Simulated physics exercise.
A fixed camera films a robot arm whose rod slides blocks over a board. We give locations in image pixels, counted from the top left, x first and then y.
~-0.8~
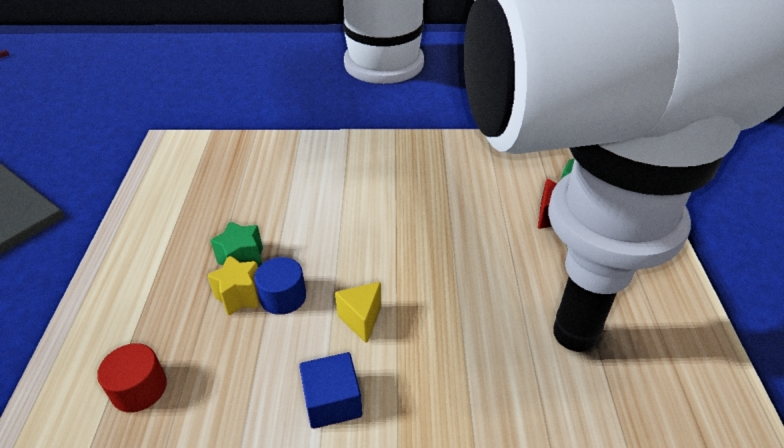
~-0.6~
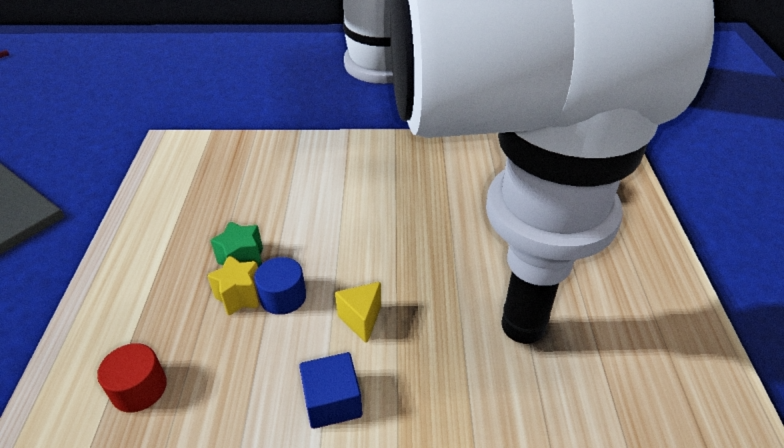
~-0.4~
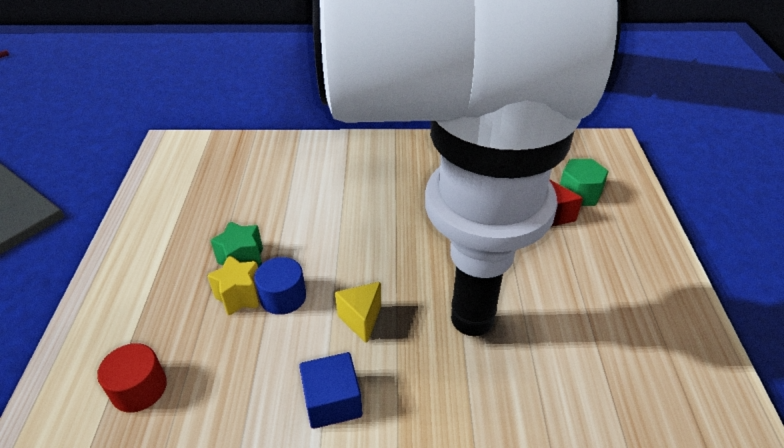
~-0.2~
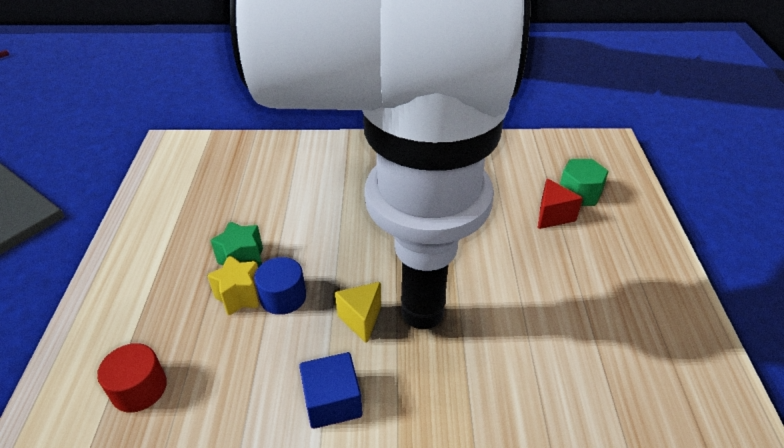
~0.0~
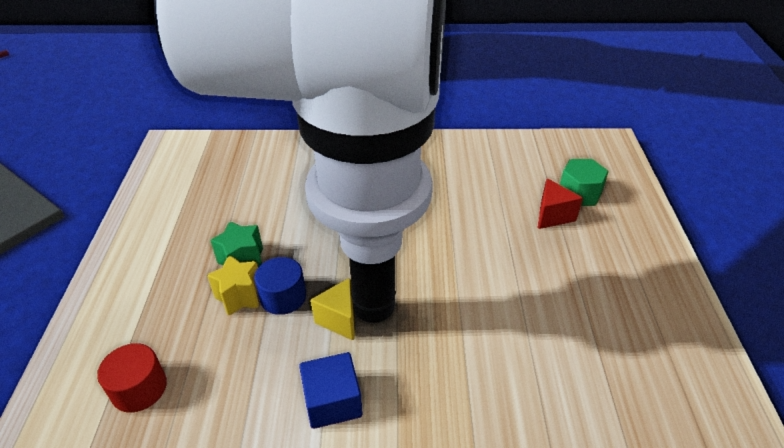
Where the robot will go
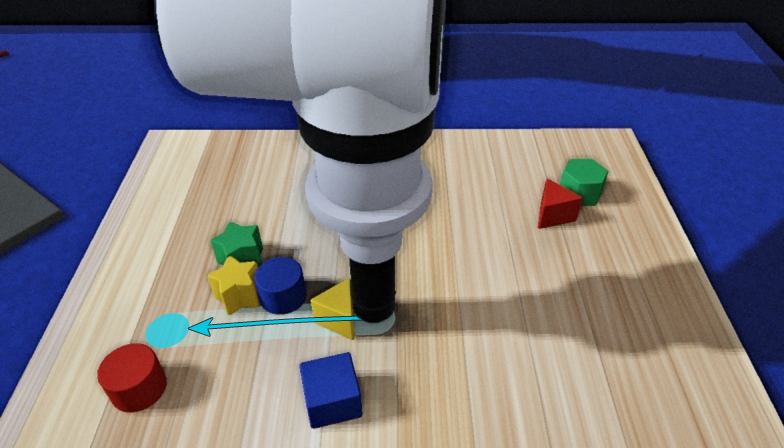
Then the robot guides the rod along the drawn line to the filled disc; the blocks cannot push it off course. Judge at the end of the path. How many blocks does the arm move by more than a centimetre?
Looking at the path, I think three or more of the blocks end up more than 1 cm away.
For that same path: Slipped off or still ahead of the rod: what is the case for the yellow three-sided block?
It stays on the rod's front.
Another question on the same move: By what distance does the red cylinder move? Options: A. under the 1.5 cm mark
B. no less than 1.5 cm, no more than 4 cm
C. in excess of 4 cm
My answer is option A.
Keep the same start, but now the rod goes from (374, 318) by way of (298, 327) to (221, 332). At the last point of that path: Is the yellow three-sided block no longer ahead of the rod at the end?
I'd say no.
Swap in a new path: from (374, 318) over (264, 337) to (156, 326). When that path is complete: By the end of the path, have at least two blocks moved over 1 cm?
That would be a no.
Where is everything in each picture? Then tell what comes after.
The first frame shows rod tip at (575, 335); block tops, red cylinder at (126, 366); yellow star-shaped block at (233, 273); blue cylinder at (278, 273); yellow three-sided block at (360, 297).
The second frame shows rod at (523, 327); blocks unchanged.
The third frame shows rod at (472, 320); blocks unchanged.
The fourth frame shows rod at (423, 314); blocks unchanged.
The fifth frame shows rod at (374, 307); red cylinder at (126, 366); yellow star-shaped block at (233, 273); blue cylinder at (278, 273); yellow three-sided block at (338, 297).
Path on the board, straight from (374, 318) to (168, 330).
The first path, step by step. One third of the way, rod at (303, 310); yellow star-shaped block at (227, 272); blue cylinder at (269, 268); yellow three-sided block at (263, 301), turned 15° clockwise.
Two thirds of the way, rod at (234, 315); yellow star-shaped block at (218, 269); blue cylinder at (266, 265); yellow three-sided block at (193, 303).
At the end, rod at (163, 320); red cylinder in place; yellow star-shaped block at (216, 269), turned 20° clockwise; blue cylinder at (266, 265); yellow three-sided block at (120, 309).
